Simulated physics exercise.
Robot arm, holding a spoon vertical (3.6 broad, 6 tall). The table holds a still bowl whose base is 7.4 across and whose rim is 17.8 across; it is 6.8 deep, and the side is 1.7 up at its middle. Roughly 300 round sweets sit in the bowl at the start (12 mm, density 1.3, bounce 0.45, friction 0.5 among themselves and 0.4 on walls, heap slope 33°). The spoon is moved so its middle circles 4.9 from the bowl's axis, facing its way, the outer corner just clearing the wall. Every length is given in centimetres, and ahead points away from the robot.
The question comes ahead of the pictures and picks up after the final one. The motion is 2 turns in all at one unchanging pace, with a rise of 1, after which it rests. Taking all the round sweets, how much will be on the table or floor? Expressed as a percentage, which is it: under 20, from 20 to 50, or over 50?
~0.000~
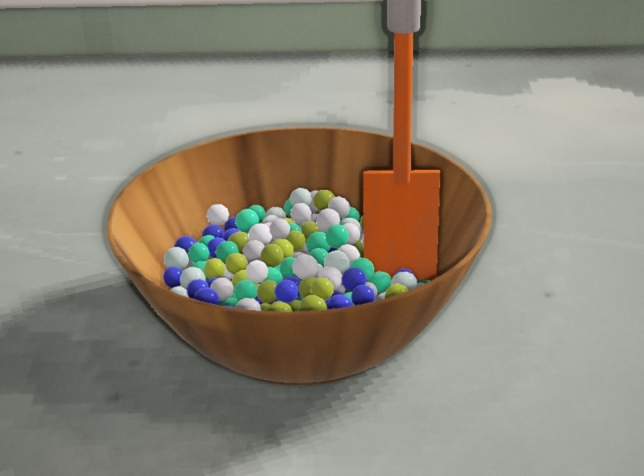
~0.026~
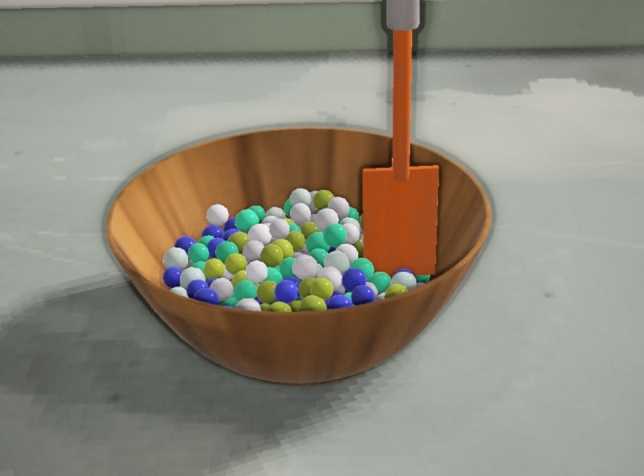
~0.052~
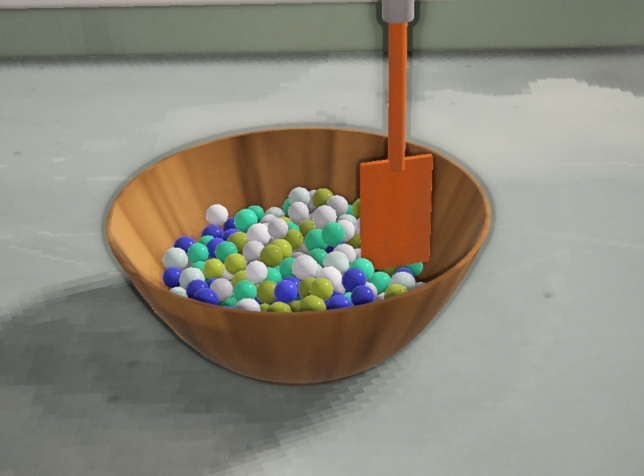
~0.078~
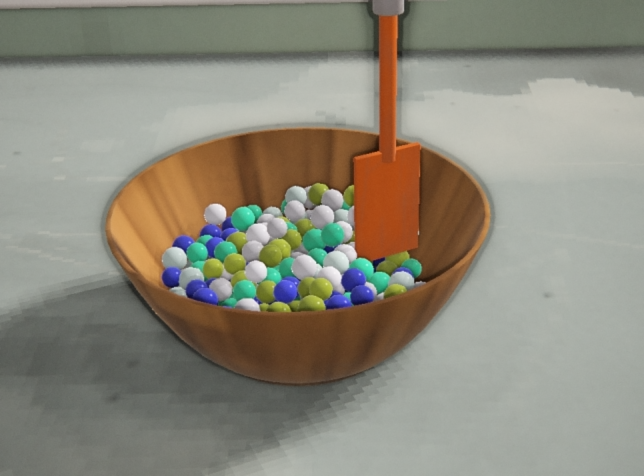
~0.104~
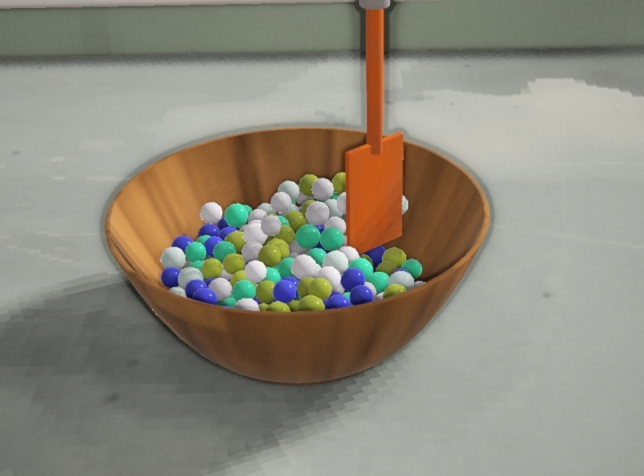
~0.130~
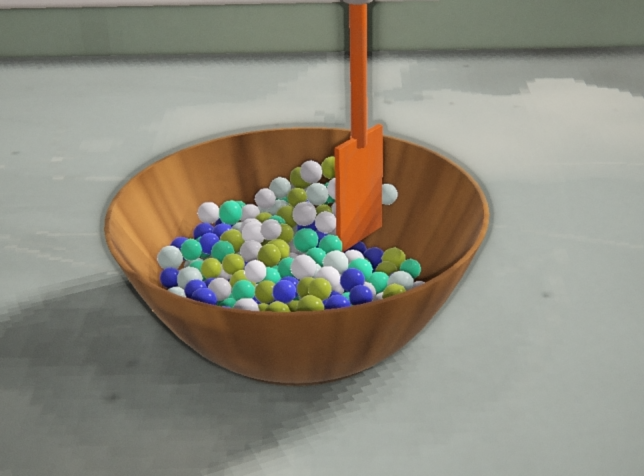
The percentage is under 20.
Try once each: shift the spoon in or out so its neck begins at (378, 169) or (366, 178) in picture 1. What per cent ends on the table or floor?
First try about 5 per cent, second try about 0 per cent.
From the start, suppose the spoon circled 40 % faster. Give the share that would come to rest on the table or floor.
My guess is about 20 per cent.
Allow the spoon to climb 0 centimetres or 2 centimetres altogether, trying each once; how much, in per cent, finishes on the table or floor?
15 % and 5 %.
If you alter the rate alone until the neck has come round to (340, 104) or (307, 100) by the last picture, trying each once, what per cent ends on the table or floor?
It comes to close to 20 per cent and close to 25 per cent.
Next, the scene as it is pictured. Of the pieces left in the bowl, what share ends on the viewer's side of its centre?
About 45 per cent.
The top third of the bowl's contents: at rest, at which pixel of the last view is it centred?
Somewhere close to (359, 251).
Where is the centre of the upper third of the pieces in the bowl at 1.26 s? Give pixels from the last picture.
Estimated centre: (243, 308).
After 0.69 s, 315° round, highest piece 8 above the table; 287 in the bowl, 9 on the table or floor, 4 in flight or on the tool.
After 1.26 s, 219° round, highest piece 9 above the table; 271 in the bowl, 28 on the table or floor, 1 in flight or on the tool.
After 1.74 s, 0° round, highest piece 7 above the table; 264 in the bowl, 36 on the table or floor.
After 2.44 s, 0° round, highest piece 6 above the table; 264 in the bowl, 36 on the table or floor.
At rest, 264 in the bowl, 36 on the table or floor. That is 12 % on the table or floor.
